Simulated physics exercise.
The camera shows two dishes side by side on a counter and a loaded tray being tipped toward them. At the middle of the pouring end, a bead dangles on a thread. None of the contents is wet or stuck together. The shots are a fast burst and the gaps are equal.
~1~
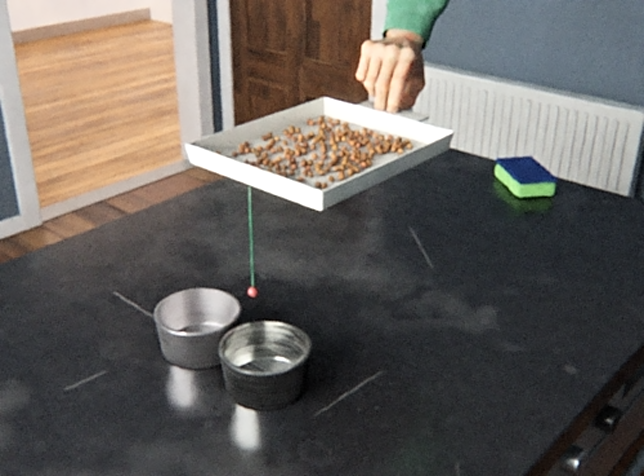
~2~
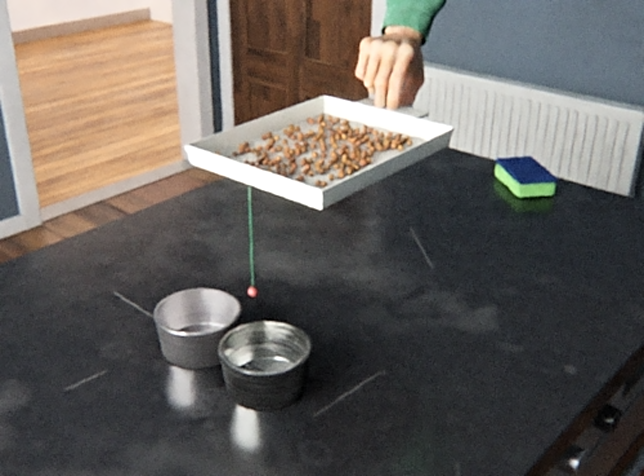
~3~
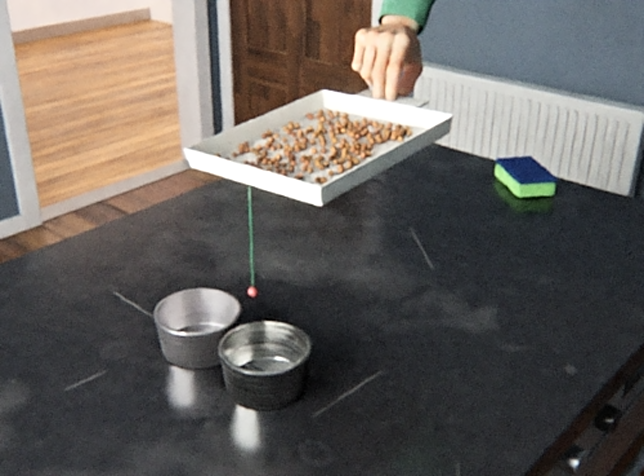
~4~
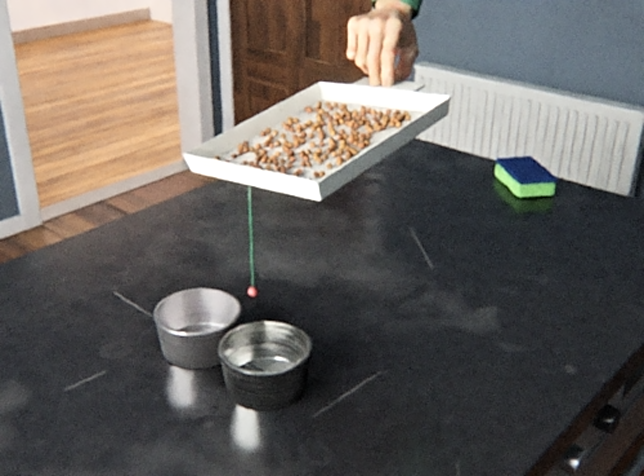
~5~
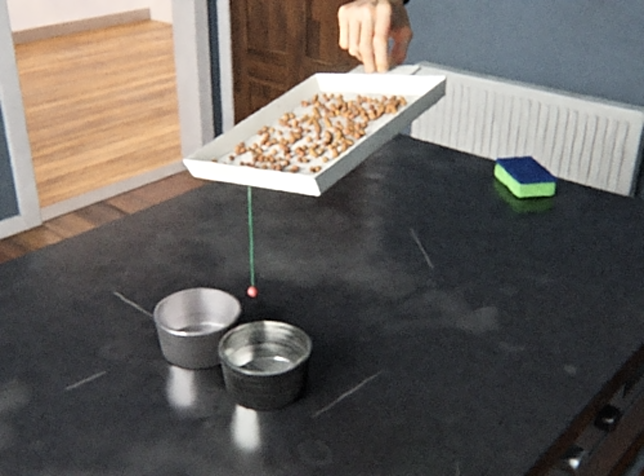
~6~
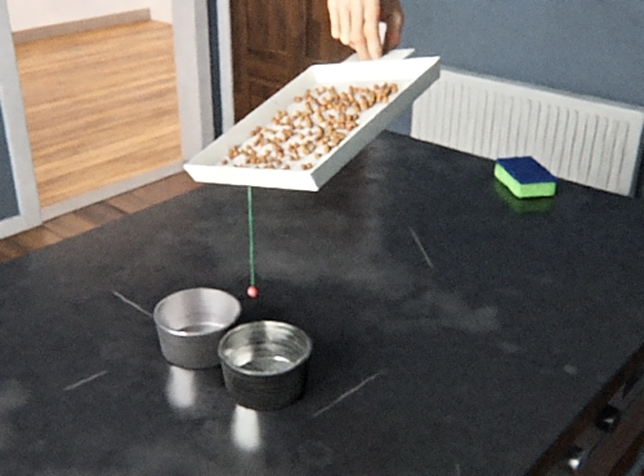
A hand in a green sleeve raised the far end of a white tray of small brown cereal balls, tilting it steeper above two metal dishes while a red bead hung still on a green thread.
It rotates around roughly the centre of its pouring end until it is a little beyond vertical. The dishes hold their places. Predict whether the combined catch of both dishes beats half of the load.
The combined catch falls short of half.
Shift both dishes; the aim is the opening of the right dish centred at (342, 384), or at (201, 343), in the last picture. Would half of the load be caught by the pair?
For the two tries in order: Not as much as half, not as much as half.
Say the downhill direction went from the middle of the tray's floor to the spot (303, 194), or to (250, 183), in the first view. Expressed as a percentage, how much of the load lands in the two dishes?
About 20 %, then 80 %.
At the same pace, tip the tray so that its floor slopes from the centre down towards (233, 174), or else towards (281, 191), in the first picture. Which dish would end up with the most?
Case one goes to the left-side dish, case two to the right-side dish.
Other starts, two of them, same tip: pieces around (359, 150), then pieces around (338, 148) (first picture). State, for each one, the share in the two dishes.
Roughly 0 % and then 0 %.
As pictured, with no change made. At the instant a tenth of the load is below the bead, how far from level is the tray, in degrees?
About 70 degrees.
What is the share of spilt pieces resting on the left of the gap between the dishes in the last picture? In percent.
About 80 percent.
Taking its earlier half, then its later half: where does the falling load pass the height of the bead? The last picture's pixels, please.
Points: About (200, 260), then about (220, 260).
Soon after the last picture, tray tipped steeply; most on the tray; a stray few in the left dish; a stray few outside both; a small part in the air.
A little later, tray tipped past a quarter turn; about a quarter on the tray; a stray few in the left dish; about two thirds outside both; about a quarter in the air.
Later still, tray tipped past a quarter turn; a stray few in the left dish; nearly all outside both.
At rest, tray tipped past a quarter turn; none in the right dish; a stray few in the left dish; nearly all outside both.
